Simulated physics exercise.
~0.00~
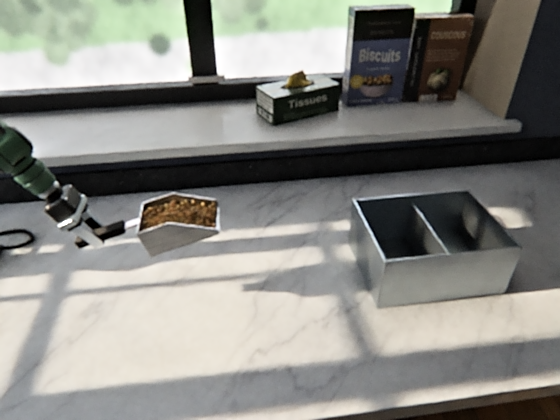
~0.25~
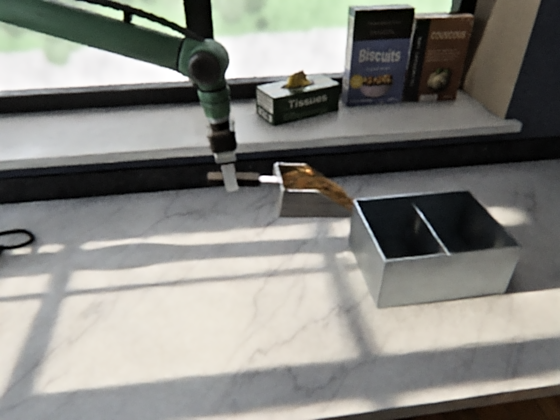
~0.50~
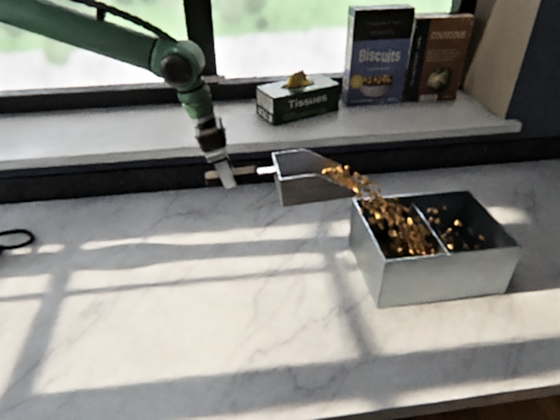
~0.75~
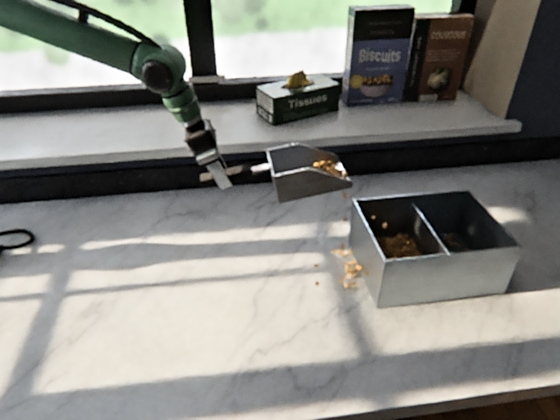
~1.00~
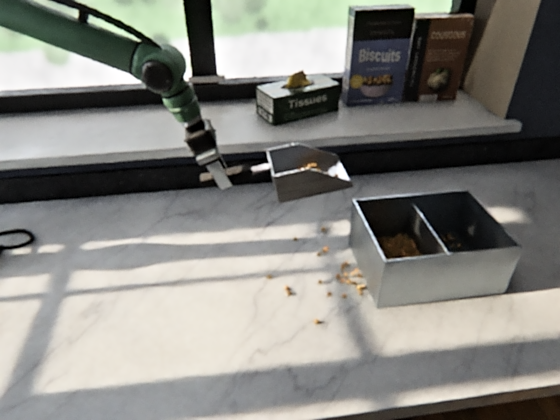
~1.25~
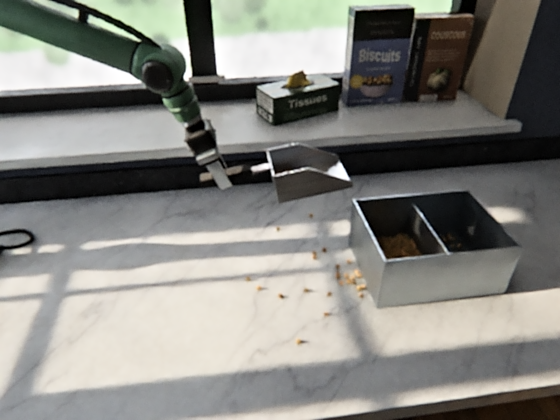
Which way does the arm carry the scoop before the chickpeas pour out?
The arm carries the scoop to the right, towards the divided metal bin.
